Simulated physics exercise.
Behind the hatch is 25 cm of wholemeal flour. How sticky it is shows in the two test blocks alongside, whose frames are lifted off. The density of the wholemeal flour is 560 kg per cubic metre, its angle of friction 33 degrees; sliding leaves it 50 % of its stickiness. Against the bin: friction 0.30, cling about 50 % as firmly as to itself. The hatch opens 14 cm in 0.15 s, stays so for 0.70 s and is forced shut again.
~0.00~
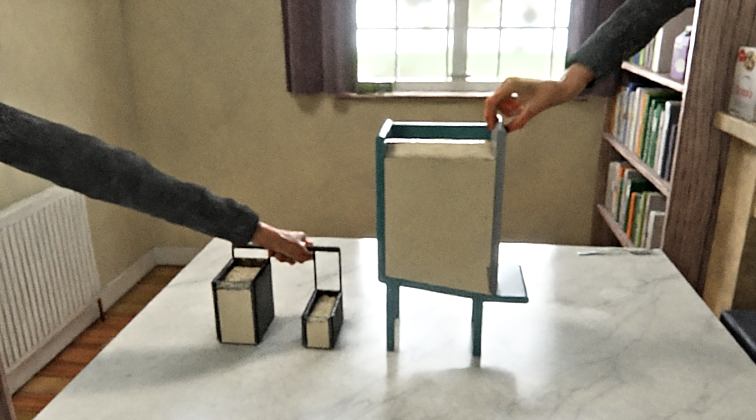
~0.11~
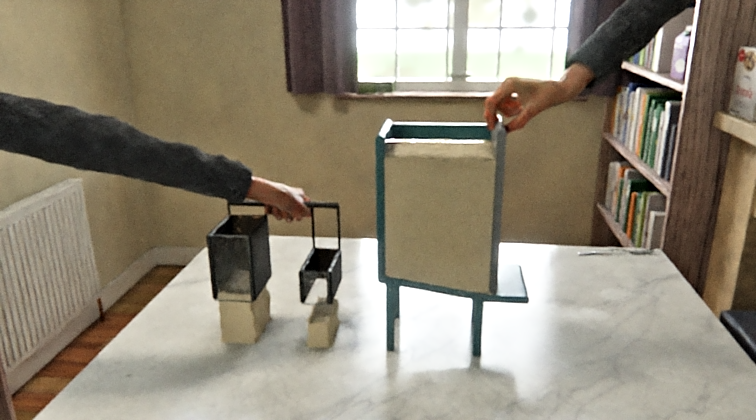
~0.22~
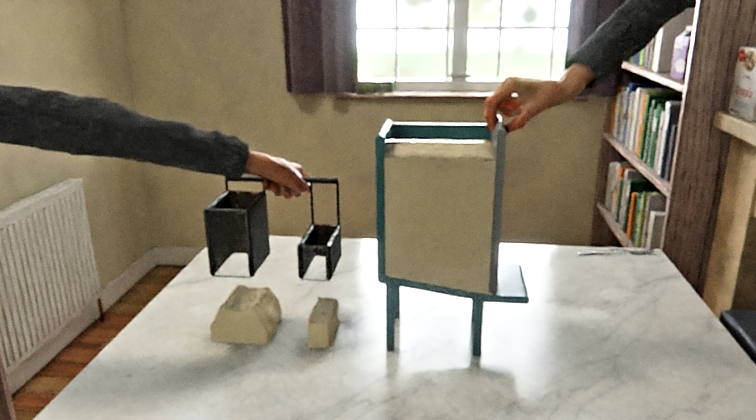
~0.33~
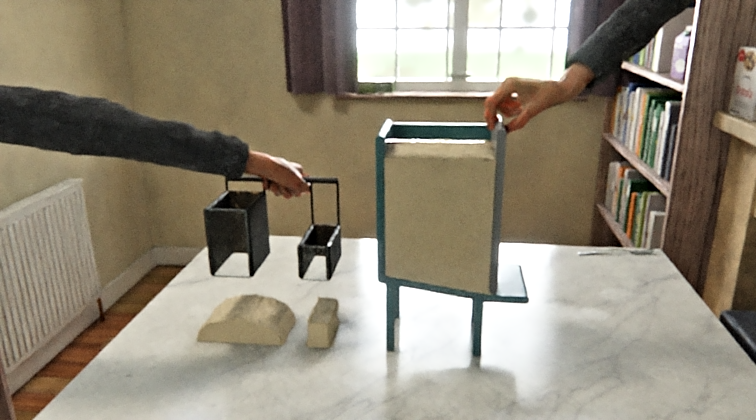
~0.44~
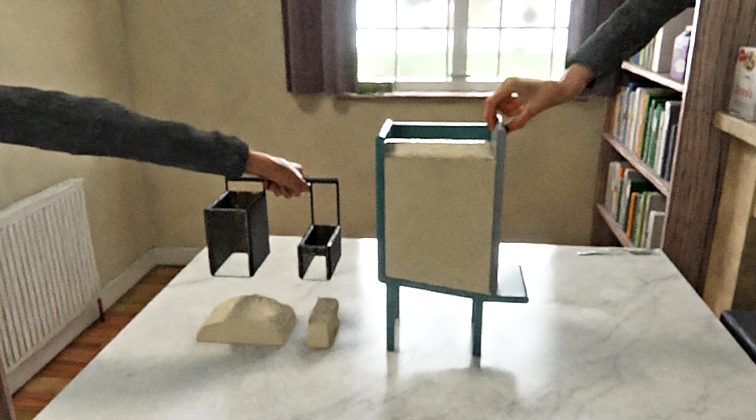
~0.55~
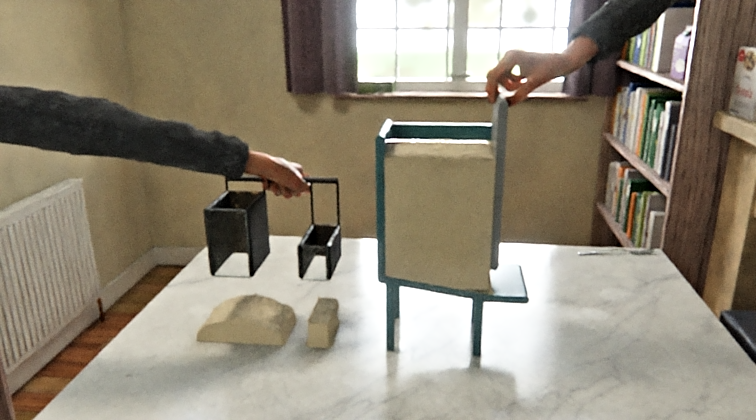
On a marble table, a hand lifts two dark boxes off pale blocks, another raises a hatch.
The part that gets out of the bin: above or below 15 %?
The result is above 15 %.
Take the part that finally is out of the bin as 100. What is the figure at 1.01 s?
Some 40 per cent.
After 0.76 s, the hatch is 14 cm open and 3 % is out.
After 1.01 s, the hatch is 14 cm open and 20 % is out.
After 1.25 s, the hatch is 14 cm open and 33 % is out.
After 1.50 s, the hatch is 3.5 cm open and 43 % is out.
After 1.85 s, at the end, the hatch is shut and 43 % is out.
